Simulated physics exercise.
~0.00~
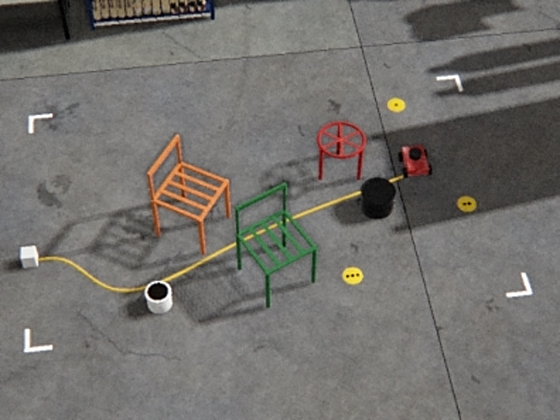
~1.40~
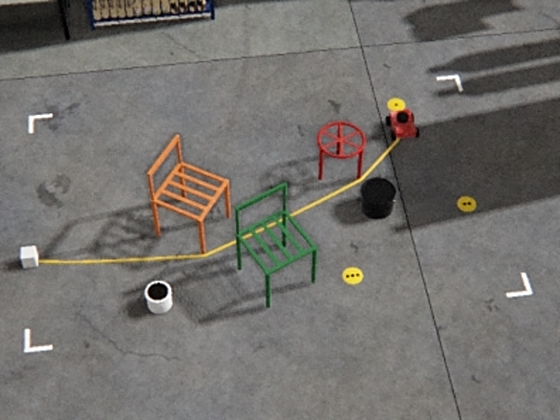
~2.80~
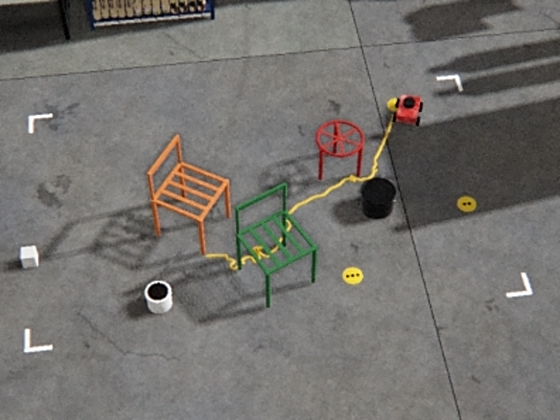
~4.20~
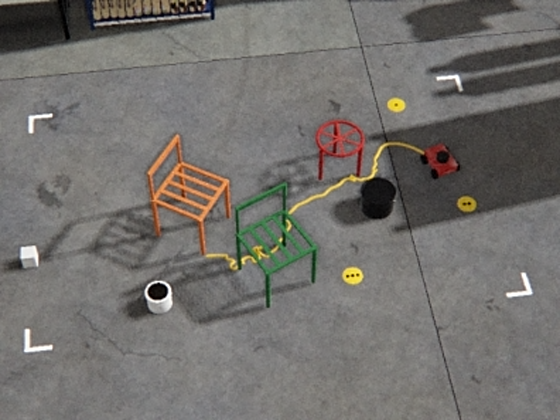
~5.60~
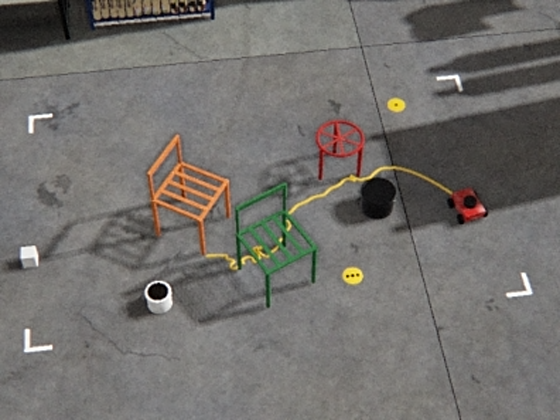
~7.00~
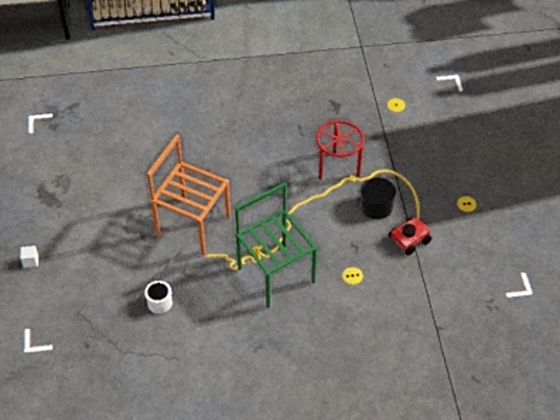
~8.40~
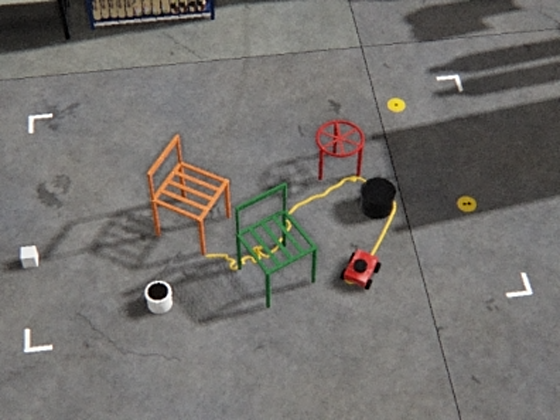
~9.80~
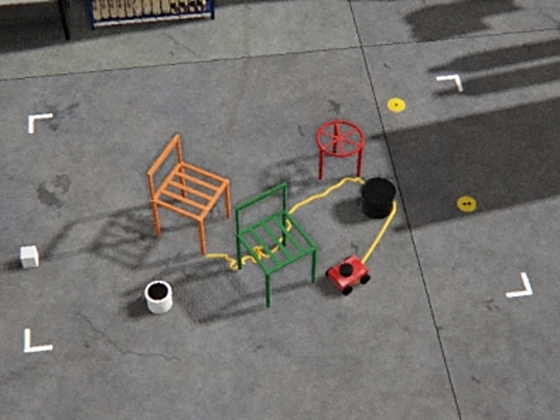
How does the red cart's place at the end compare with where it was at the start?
It starts just above and to the right of the black bucket, and it ends lower down and further left, below the bucket and just to the right of the green chair.
